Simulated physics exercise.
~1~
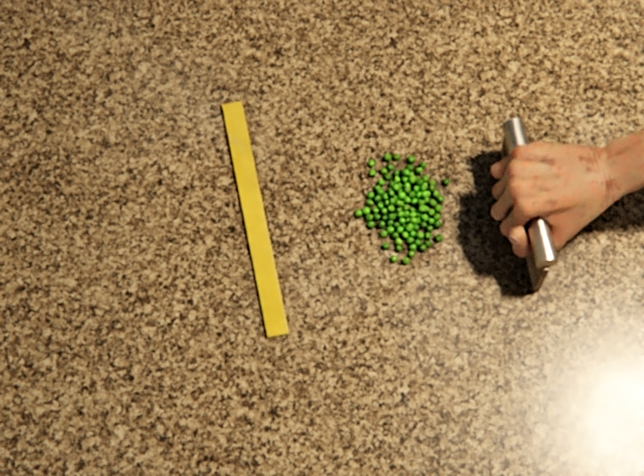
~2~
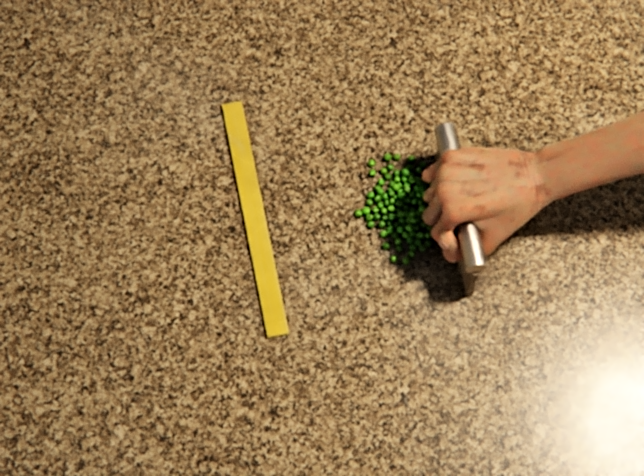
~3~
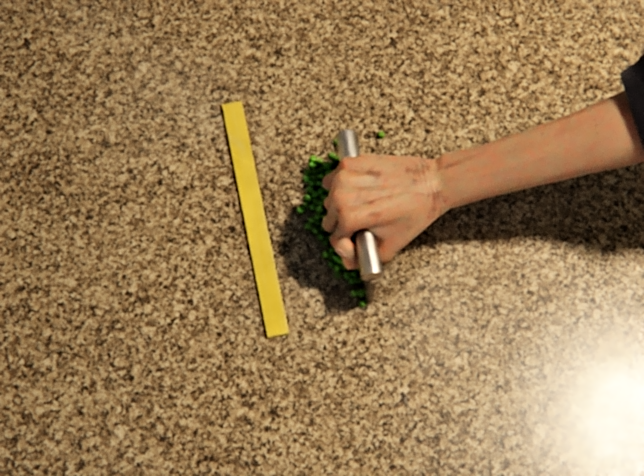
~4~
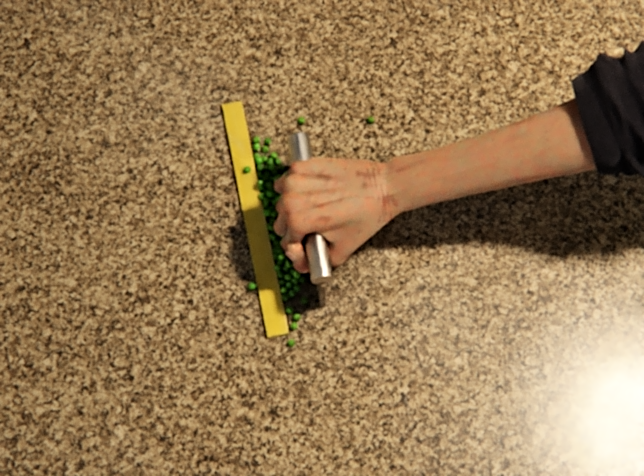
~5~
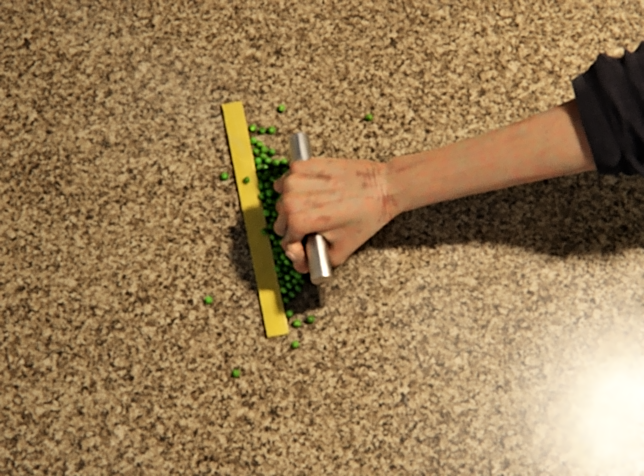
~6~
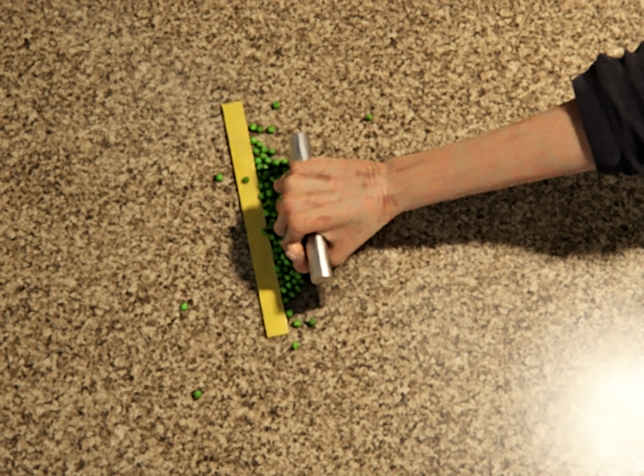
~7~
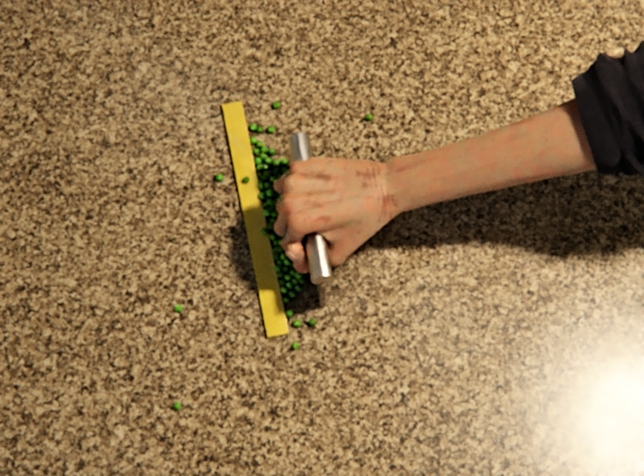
On a speckled brown surface, a hand slides a metal scraper left into a pile of green peas, pushing them against a fixed yellow strip. The hand stops there, most peas stay packed between blade and strip, and a few roll out beyond it to the left.
